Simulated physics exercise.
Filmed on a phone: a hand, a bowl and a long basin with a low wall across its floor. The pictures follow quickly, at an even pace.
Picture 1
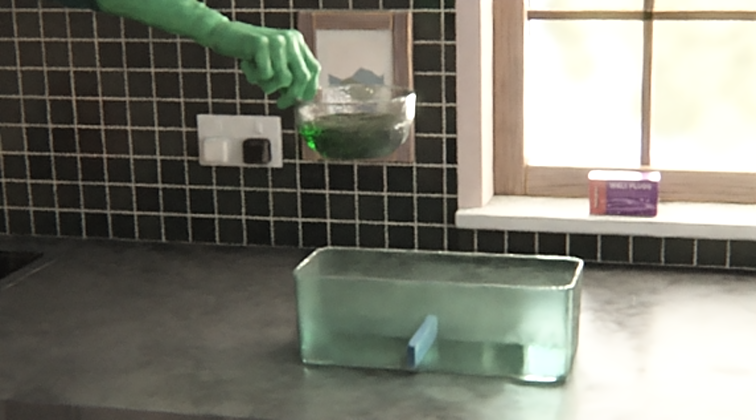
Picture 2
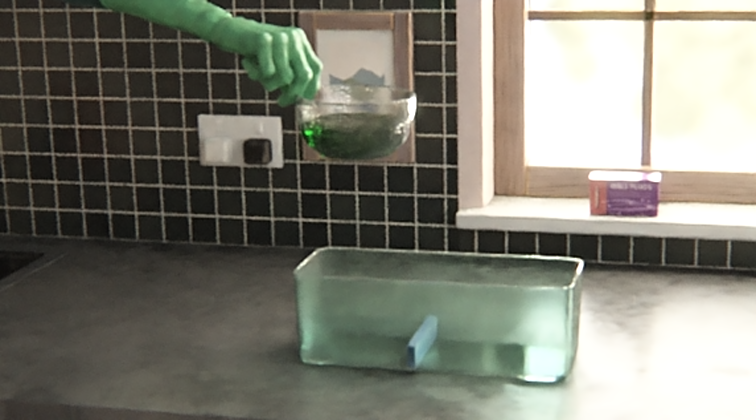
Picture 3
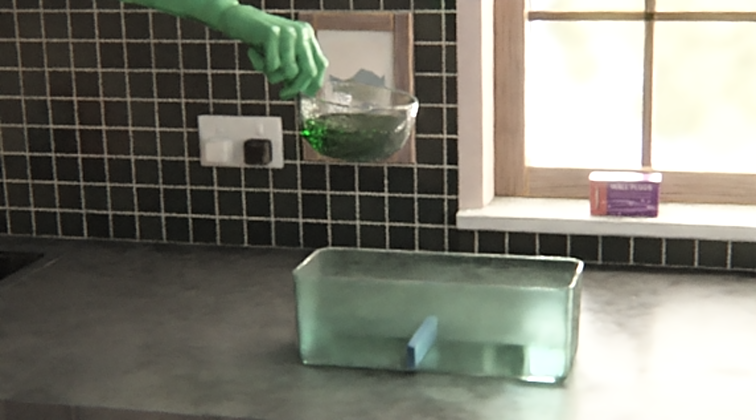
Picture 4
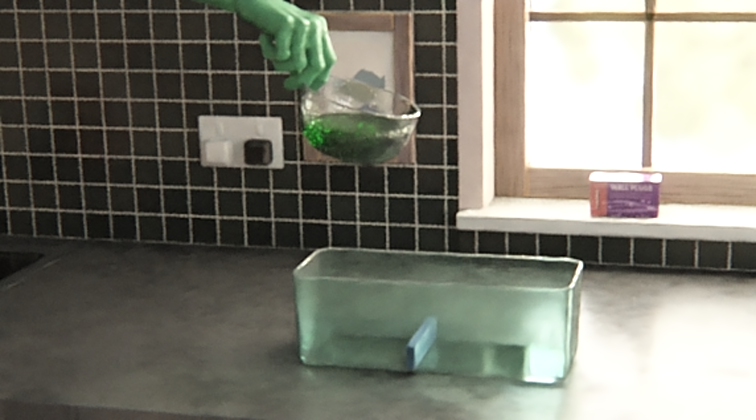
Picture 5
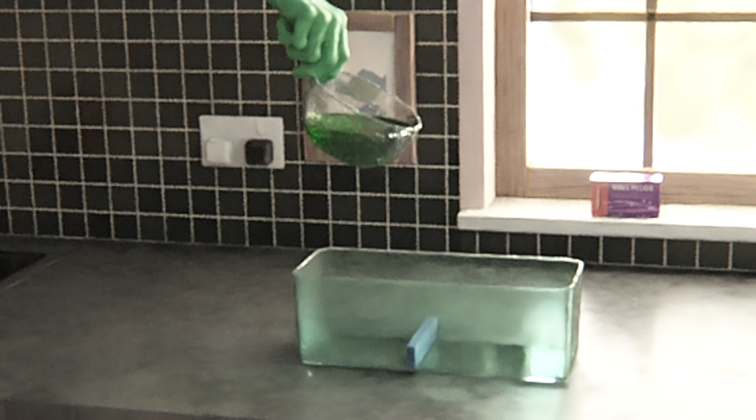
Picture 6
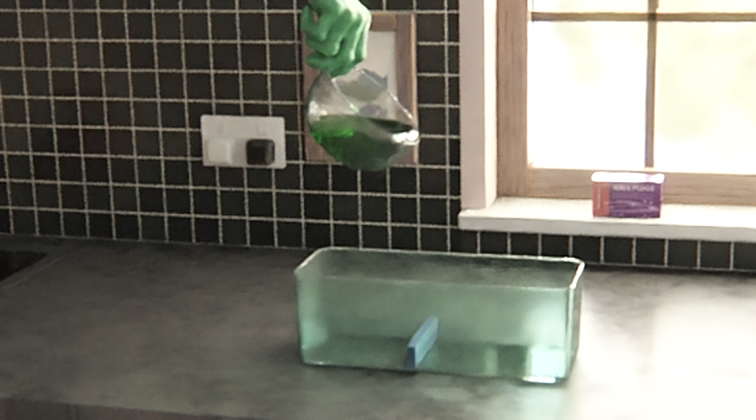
A green-gloved hand held a clear glass bowl of green liquid above a long glass basin on a grey counter, then steadily tilted it to the right until it leaned steeply.
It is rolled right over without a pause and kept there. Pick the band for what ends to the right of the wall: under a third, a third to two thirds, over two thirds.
It comes to above two thirds.
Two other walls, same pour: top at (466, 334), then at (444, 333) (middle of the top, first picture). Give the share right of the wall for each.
Near 25 % and 55 %.
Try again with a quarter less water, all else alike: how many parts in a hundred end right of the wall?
Close to 70 per cent.
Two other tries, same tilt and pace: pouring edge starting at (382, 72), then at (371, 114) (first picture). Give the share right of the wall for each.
About 55 and 30 per cent.
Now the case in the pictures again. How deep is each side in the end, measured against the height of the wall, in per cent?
Some 20 per cent left and 50 right.
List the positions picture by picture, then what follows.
In the first picture, tilt 0°; pouring edge (412, 97); surface from (306, 120) to (409, 122); the long basin's rim runs from (306, 262) to (577, 275); the wall's top is at (422, 331).
In the second picture, tilt 2°; pouring edge (413, 99); surface from (306, 120) to (409, 123).
In the third picture, tilt 8°; pouring edge (415, 105); surface from (306, 118) to (409, 125).
In the fourth picture, tilt 17°; pouring edge (417, 116); surface from (307, 117) to (411, 128).
In the fifth picture, tilt 28°; pouring edge (418, 129); surface from (309, 116) to (414, 130).
In the sixth picture, tilt 42°; pouring edge (416, 143); surface from (314, 115) to (414, 132); 1 per cent is over the edge.
A moment on, the bowl is tipped right over and 14 per cent is still to pour, 0 is left of the wall and 28 right of it.
Next, the bowl is tipped right over and 1 per cent is still to pour, 18 is left of the wall and 72 right of it.
Then the bowl is tipped right over and 0 per cent is still to pour, 22 is left of the wall and 74 right of it.
Later the bowl is tipped right over and 0 per cent is still to pour, 22 is left of the wall and 74 right of it.
Finally, 22 per cent lies left of the wall, 74 right of it and 4 outside.
